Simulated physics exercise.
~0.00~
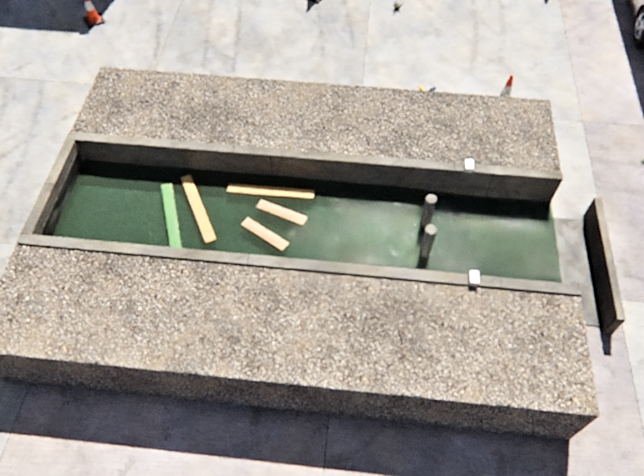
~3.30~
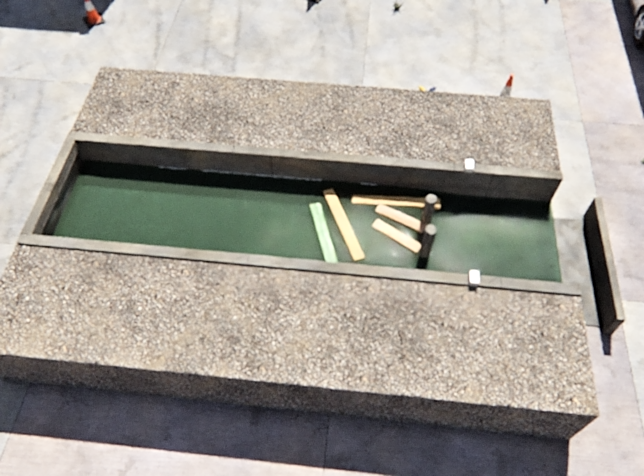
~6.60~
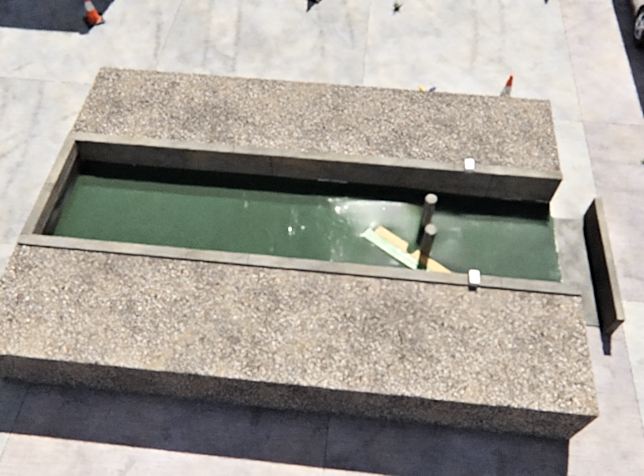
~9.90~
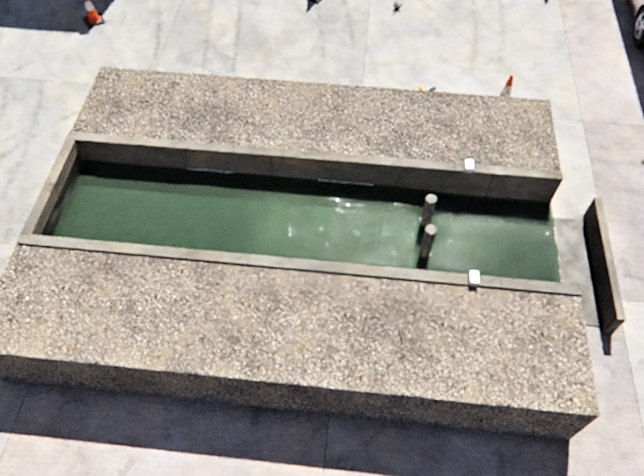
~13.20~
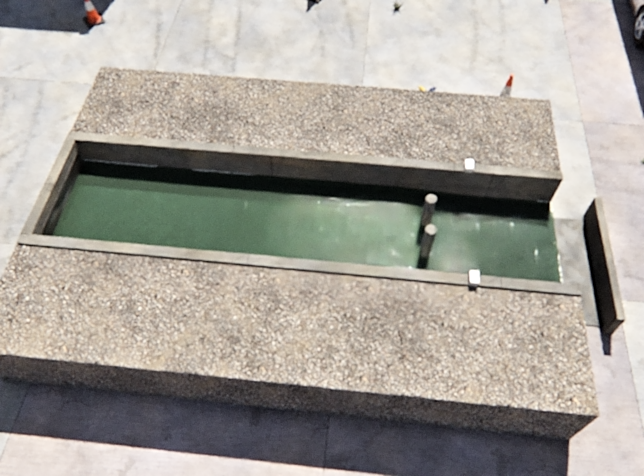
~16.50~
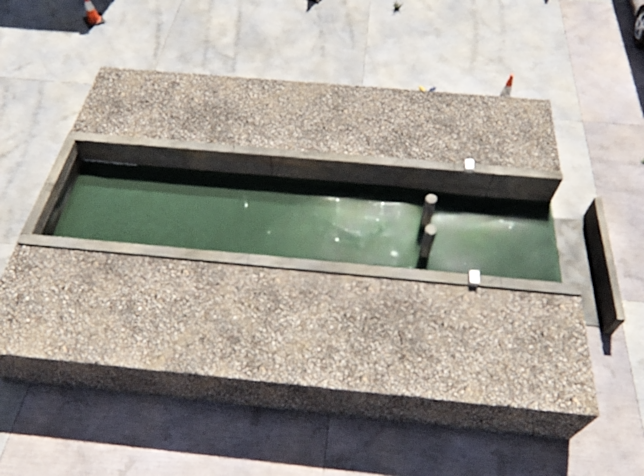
A stone-sided ditch carries a green plank and loose boards right until all are gone.
